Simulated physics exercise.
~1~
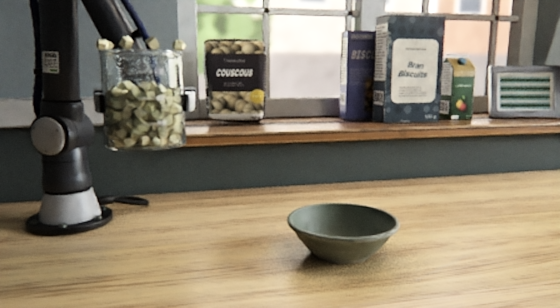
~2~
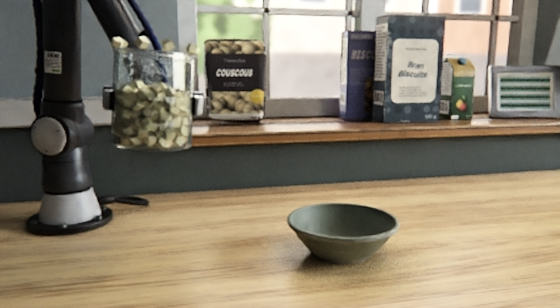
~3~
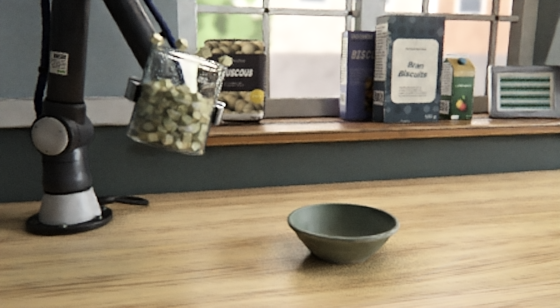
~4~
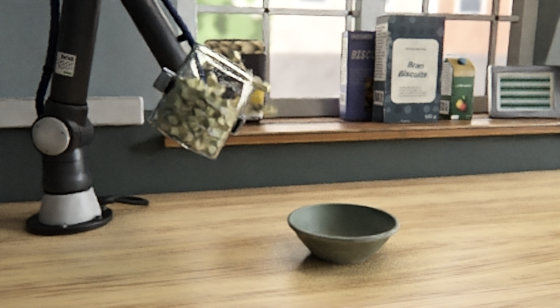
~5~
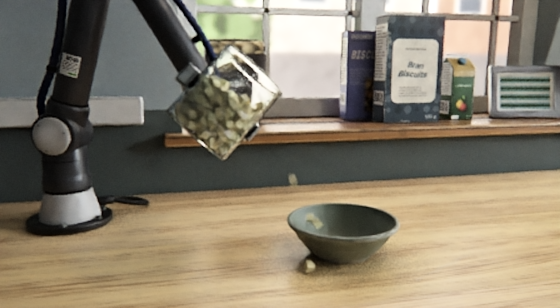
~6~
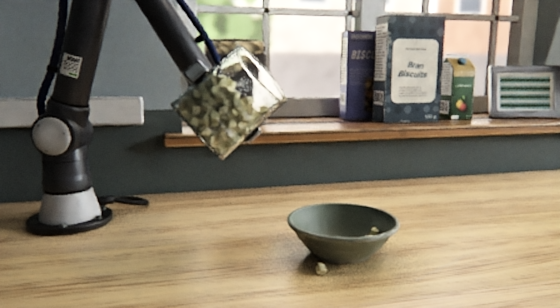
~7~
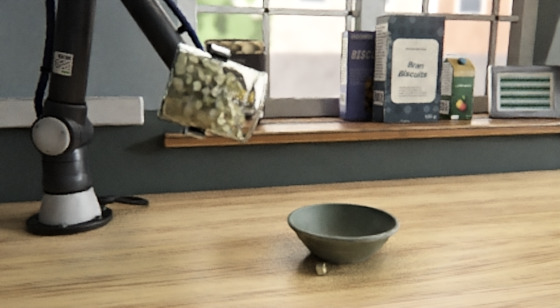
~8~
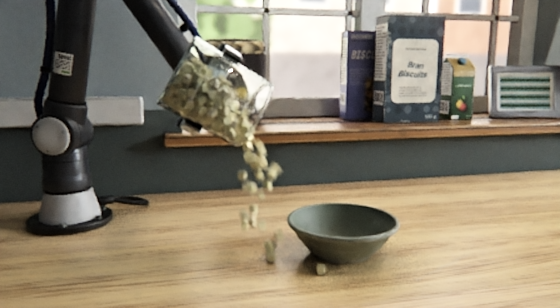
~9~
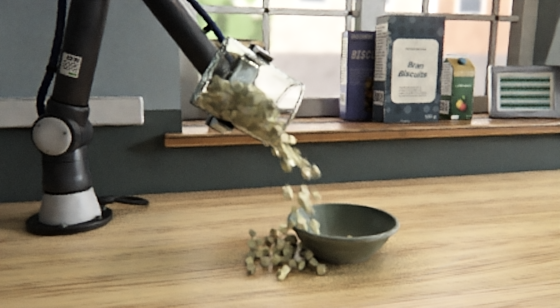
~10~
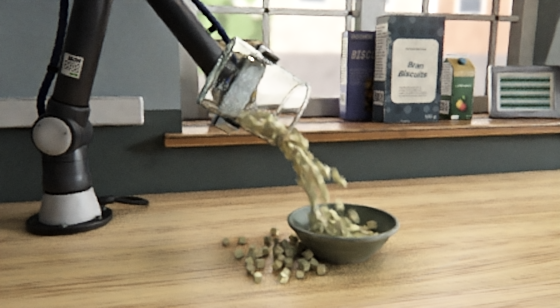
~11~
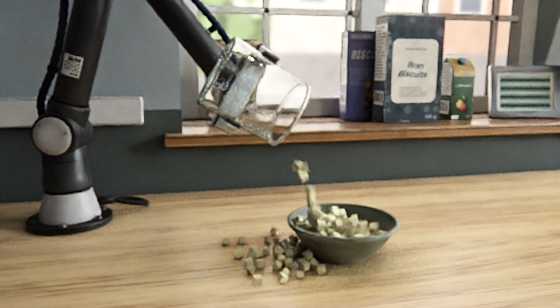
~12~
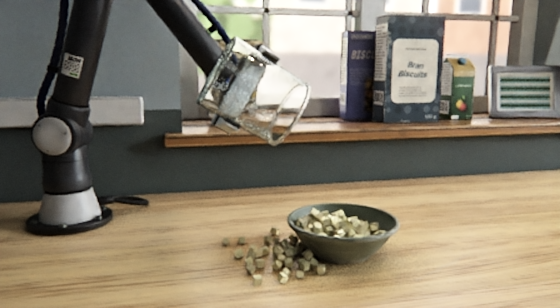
On a wooden table, a robot arm tips vegetable dice into a bowl, spilling some beside it.
